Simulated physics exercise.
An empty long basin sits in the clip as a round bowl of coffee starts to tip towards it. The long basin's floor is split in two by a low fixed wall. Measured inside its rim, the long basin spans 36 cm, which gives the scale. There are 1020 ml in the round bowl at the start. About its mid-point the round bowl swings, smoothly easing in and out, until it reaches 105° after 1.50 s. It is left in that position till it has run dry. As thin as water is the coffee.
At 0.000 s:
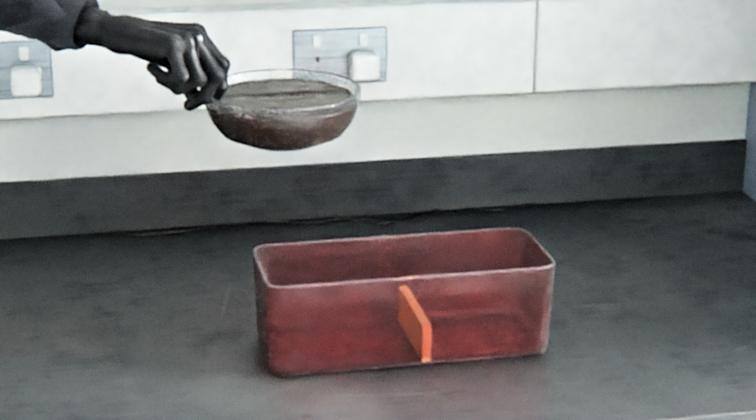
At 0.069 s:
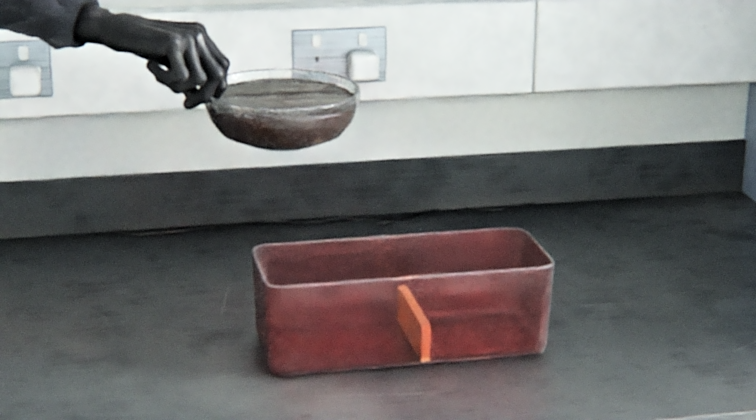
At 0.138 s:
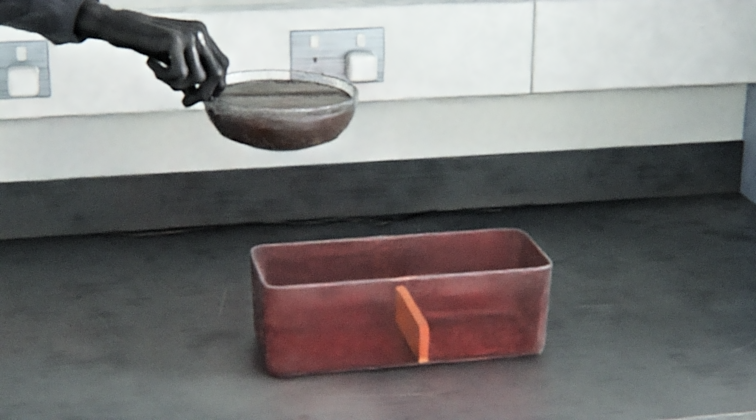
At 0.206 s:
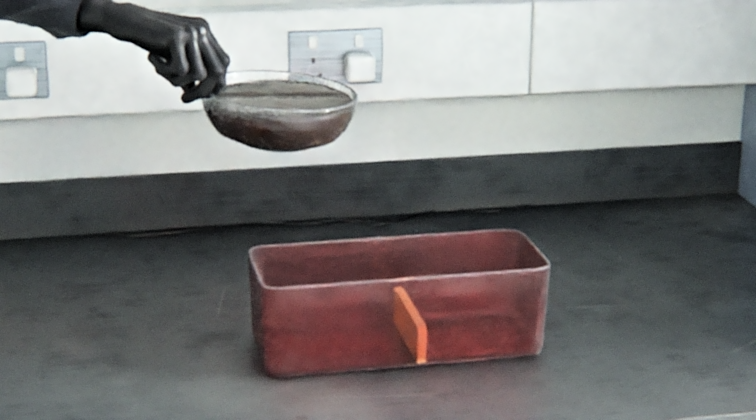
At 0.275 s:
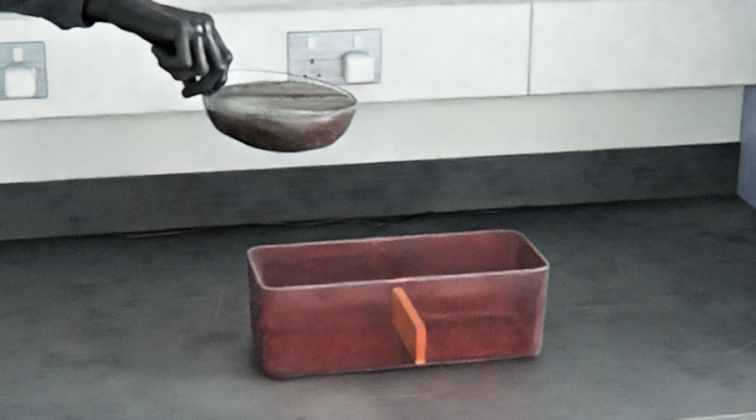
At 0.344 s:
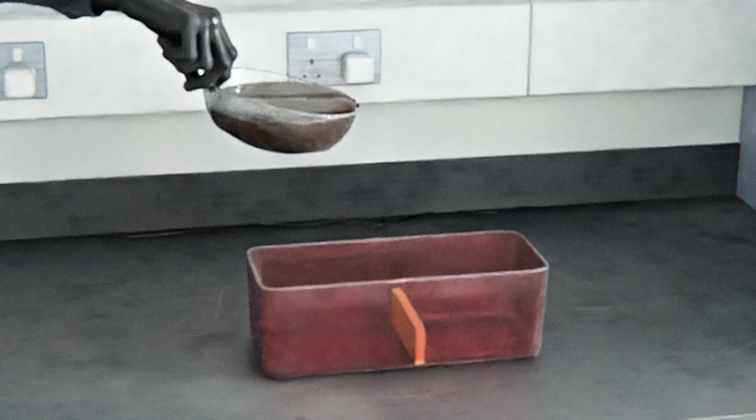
To begin with, a dark hand holds a round glass bowl of brown coffee almost level above a long, empty red basin with an orange divider on a grey counter. The hand then gradually tilts the bowl, lowering its right rim, while the basin stays in place below.
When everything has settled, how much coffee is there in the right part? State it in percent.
57 out of 100.
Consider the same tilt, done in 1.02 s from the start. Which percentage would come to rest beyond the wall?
Then you'd be looking at around 50 in a hundred.
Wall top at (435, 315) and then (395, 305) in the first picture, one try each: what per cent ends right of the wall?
One try each: Around 40 percent and then around 70 percent.
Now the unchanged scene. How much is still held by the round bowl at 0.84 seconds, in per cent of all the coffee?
I'd estimate some 26 % remains.
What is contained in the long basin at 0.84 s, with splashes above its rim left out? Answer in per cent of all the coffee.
Close to 30 in a hundred.
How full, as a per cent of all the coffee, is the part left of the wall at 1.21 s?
32 %.
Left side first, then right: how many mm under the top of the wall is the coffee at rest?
About 34 mm on the left, about 22 mm on the right.
By 0.84 s the tilt is 62° and 26 per cent is still to pour, 5 is left of the wall and 25 right of it.
By 1.21 s the tilt is 95° and 1 per cent is still to pour, 32 is left of the wall and 57 right of it.
By 1.59 s the tilt is 105° and 0 per cent is still to pour, 37 is left of the wall and 57 right of it.
By 2.00 s the tilt is 105° and 0 per cent is still to pour, 37 is left of the wall and 57 right of it.
At rest 37 per cent lies left of the wall, 57 right of it and 6 outside.
